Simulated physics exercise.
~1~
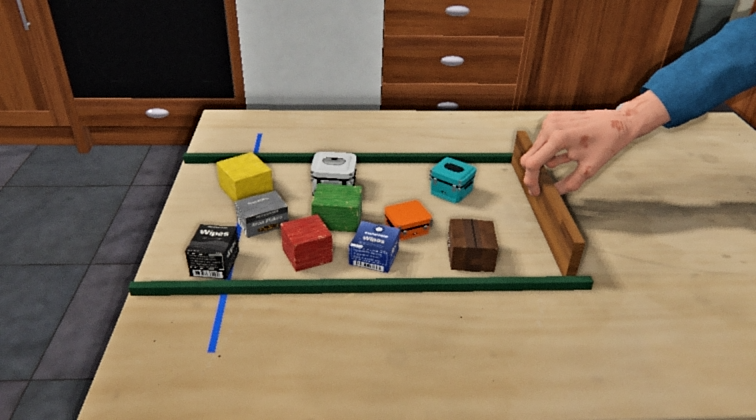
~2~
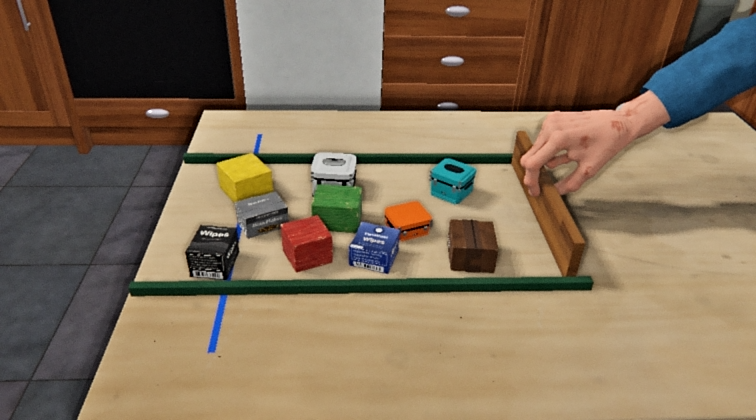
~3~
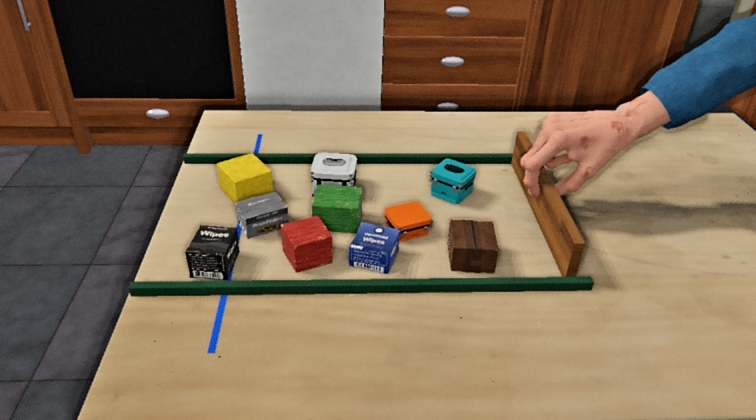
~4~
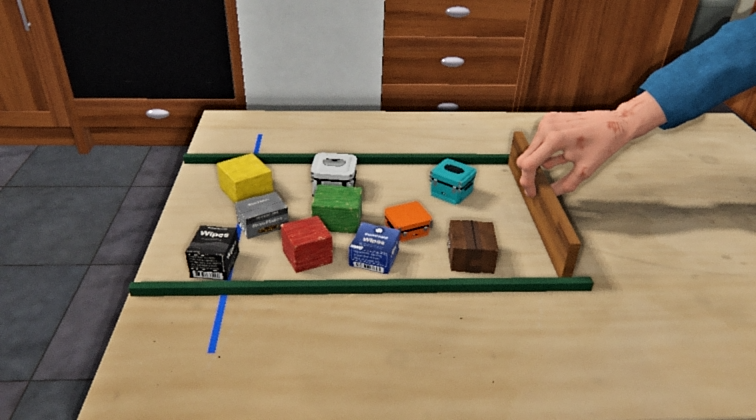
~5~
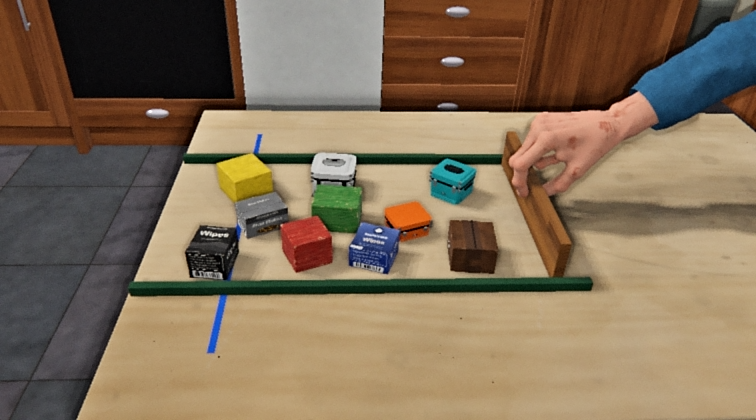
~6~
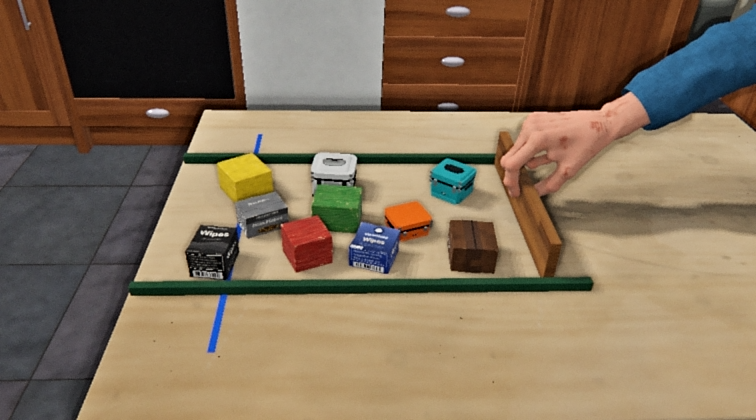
Wooden board held by a hand sliding slightly left between two green rails, the scattered blocks and small boxes staying still.
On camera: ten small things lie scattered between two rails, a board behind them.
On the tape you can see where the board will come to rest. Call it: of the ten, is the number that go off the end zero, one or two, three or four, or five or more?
Three or four go off.
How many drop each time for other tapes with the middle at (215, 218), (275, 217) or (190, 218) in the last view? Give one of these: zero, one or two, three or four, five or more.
Counts for the three spots in order: Five or more; 1 or 2; five or more.
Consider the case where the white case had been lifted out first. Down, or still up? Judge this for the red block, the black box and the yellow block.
Red block: Over the edge. Black box: Over the edge. Yellow block: Still there.
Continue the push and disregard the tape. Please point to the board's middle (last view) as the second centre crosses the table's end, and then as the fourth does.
I'd say close to (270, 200), then close to (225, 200).
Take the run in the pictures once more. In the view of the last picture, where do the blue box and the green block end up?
Result: One at about (163, 254), the other at about (178, 210).
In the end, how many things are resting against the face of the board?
It touches 4.
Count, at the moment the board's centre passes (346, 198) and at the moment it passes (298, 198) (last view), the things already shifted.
The count is 9 at the first point and 10 at the second.
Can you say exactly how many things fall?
The number that fall is 3.
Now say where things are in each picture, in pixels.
Black box (213, 251); yellow block (245, 179); grey box (262, 214); board (543, 197); tape (241, 217), in the first picture.
Yellow block (245, 180); red block (307, 244), in the second picture.
Grey box (262, 215); blue box (375, 248), in the third picture.
Black box (214, 252); brown box (472, 246), in the fourth picture.
Yellow block (245, 180); board (531, 198), in the fifth picture.
Black box (214, 252); yellow block (245, 180); grey box (262, 215); board (523, 198); tape (241, 217), in the sixth picture.
Early on, none off yet; black box at rest near (214, 252); yellow block at rest near (245, 180); grey box at rest near (262, 215).
A while later, none off yet; black box travelled about its own width near (177, 253); yellow block at rest near (245, 180); grey box travelled about its own width near (219, 211).
Finally, the number that fall off is three or four; lost, red block, grey box and black box.
